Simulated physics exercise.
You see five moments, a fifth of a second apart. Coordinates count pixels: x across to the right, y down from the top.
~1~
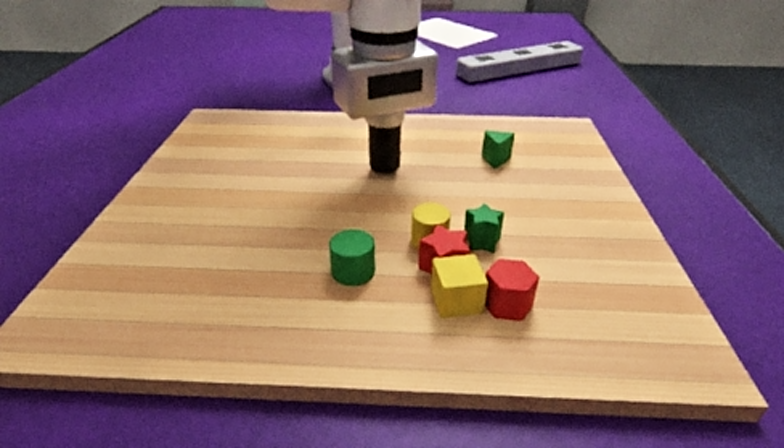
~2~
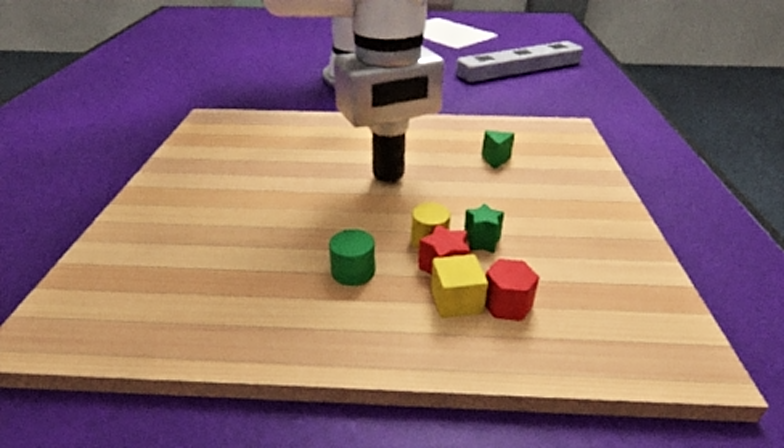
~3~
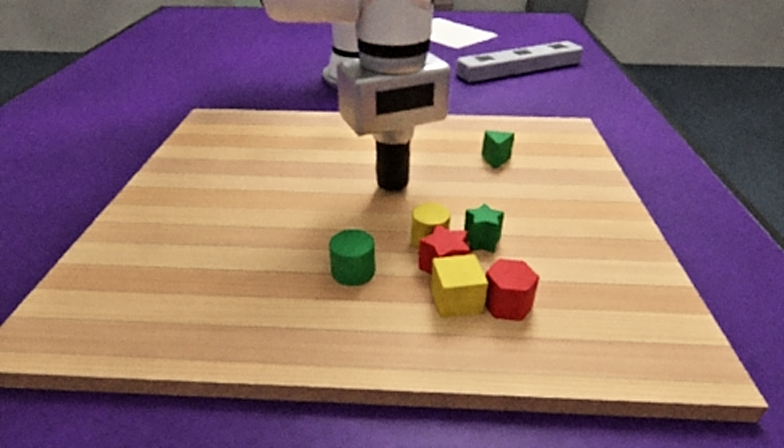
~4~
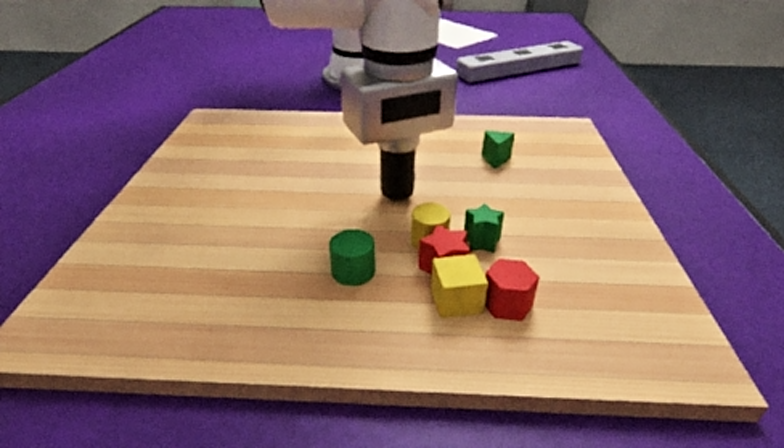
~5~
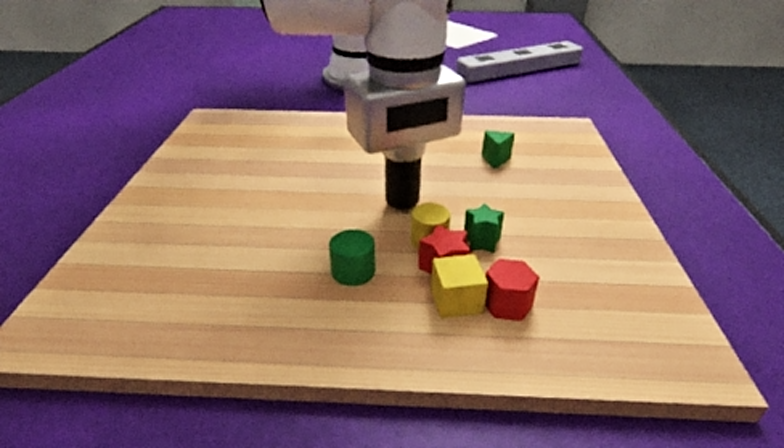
A light wooden board lies on a purple-covered table, seen from the front and slightly above by a still camera. A green cylinder sits left of a cluster holding a yellow cylinder, a red star, a green star, a yellow cube and a red hexagonal block, with another green block farther back. A white robot arm moves its black tip slowly forward and slightly right, nearing the yellow cylinder, while the blocks stay still.
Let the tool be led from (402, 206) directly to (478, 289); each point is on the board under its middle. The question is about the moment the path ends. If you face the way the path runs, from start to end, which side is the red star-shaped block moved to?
My answer: Left.
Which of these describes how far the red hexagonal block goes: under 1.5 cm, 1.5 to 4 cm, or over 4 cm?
Once the path is done, the red hexagonal block lies more than 4 cm from its present place.
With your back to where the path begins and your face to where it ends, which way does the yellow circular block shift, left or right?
It's set to shift left.
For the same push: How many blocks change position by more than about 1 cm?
The number will come to 3 or more.
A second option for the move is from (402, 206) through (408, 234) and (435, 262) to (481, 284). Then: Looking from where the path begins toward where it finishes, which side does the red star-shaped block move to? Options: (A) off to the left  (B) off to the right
The answer is A.
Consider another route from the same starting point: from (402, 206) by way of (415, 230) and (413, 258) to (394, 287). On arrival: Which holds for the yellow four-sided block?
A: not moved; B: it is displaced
Answer: B.
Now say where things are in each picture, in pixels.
The first frame shows tool tip (385, 166); block tops, yellow circular block (431, 213); red star-shaped block (447, 239); yellow four-sided block (460, 270); red hexagonal block (513, 273).
The second frame shows tool (389, 174); blocks unchanged.
The third frame shows tool (393, 183); blocks unchanged.
The fourth frame shows tool (397, 191); blocks unchanged.
The fifth frame shows tool (402, 200); yellow circular block (431, 213); red star-shaped block (447, 239); yellow four-sided block (460, 270); red hexagonal block (513, 273).
What follows on the original path. One third of the way, tool (425, 224); yellow circular block (444, 223); red star-shaped block (457, 252); yellow four-sided block (465, 283).
Two thirds of the way, tool (451, 251); yellow circular block (487, 247); red star-shaped block (499, 273), turned 45° clockwise; yellow four-sided block (468, 298), turned 40° clockwise; red hexagonal block (539, 295), turned 20° clockwise.
At the end, tool (479, 282); yellow circular block (525, 255); red star-shaped block (522, 283), turned 65° clockwise; yellow four-sided block (468, 299), turned 40° clockwise; red hexagonal block (555, 313), turned 40° clockwise.
